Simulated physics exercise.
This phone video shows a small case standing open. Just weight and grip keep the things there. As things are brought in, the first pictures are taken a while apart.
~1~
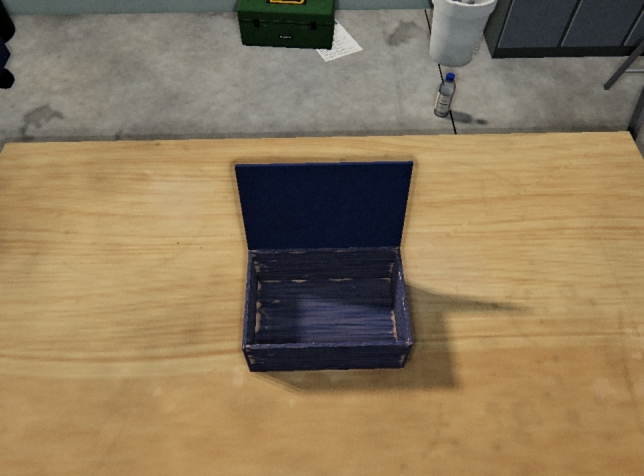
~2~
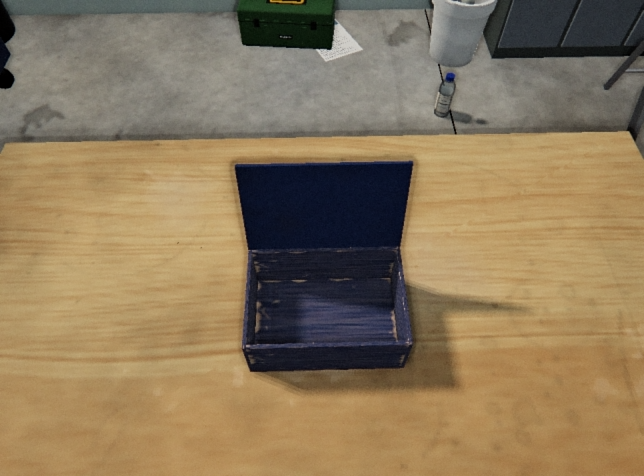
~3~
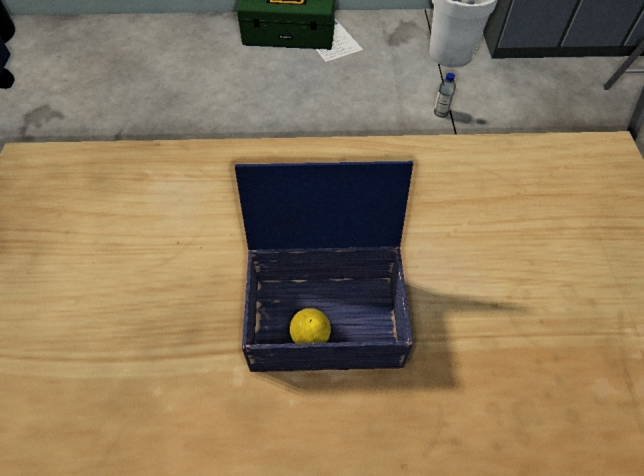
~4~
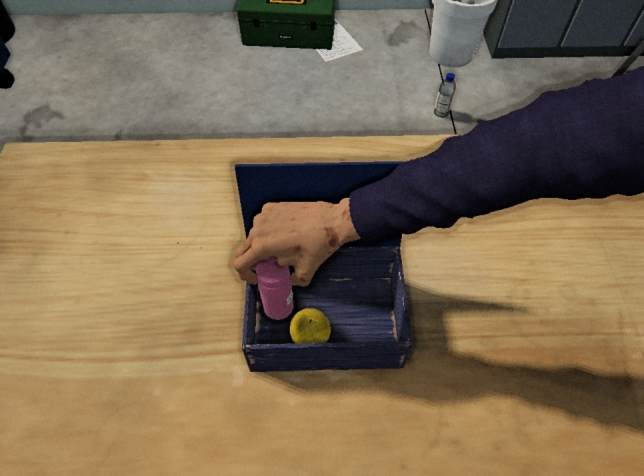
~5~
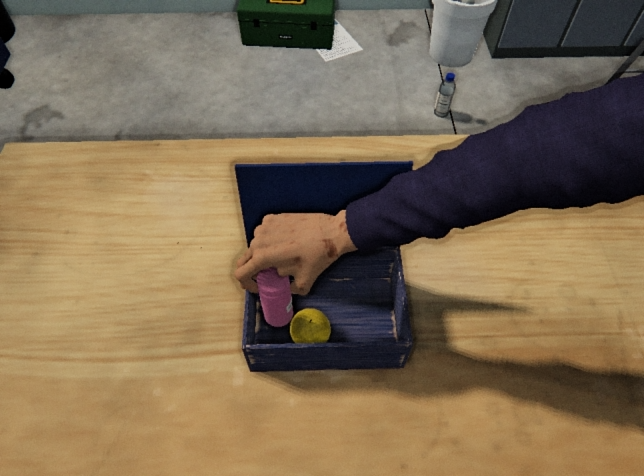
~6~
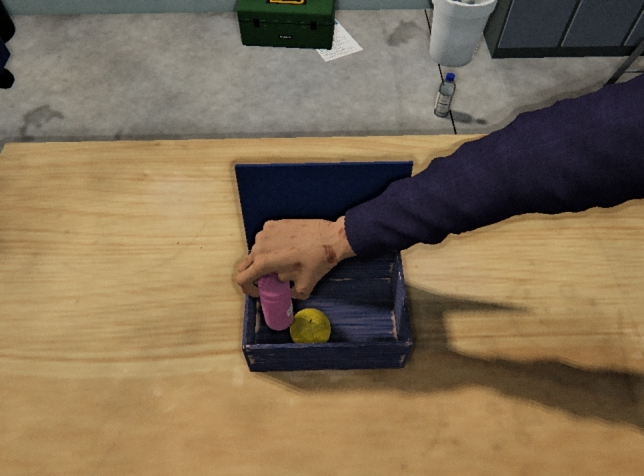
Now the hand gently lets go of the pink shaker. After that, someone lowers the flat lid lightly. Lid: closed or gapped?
Box left unshut.
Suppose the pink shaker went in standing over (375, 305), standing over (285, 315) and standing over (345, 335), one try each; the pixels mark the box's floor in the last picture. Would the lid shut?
Going in order, the lid is left partly open, then is left partly open, then is left partly open.
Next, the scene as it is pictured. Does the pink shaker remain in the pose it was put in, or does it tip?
By the end the pink shaker has kept its angle.
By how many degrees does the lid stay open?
Lid angle from rim - close to 12°.
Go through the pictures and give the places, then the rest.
The last thing is not in view yet, in the first frame.
The last thing is not in view yet, in the second frame.
The last thing is not in view yet; yellow apple (310, 329), in the third frame.
On its way; pink shaker (276, 288); yellow apple (310, 329), in the fourth frame.
On its way; pink shaker (276, 297); yellow apple (310, 329), in the fifth frame.
In place under the hand; pink shaker (277, 301); yellow apple (310, 329), in the sixth frame.
Then, 1.30 s past the last view, lid 78° above the rim; pink shaker displaced well along near (266, 317); yellow apple displaced a little.
Then, 2.10 s past the last view, lid 18° above the rim; pink shaker displaced well along near (266, 317); yellow apple displaced a little.
Finally, lid 12° above the rim; moved from the start, pink shaker; yellow apple still in place. Final places as the last picture's camera would see them, pink shaker near (266, 318).
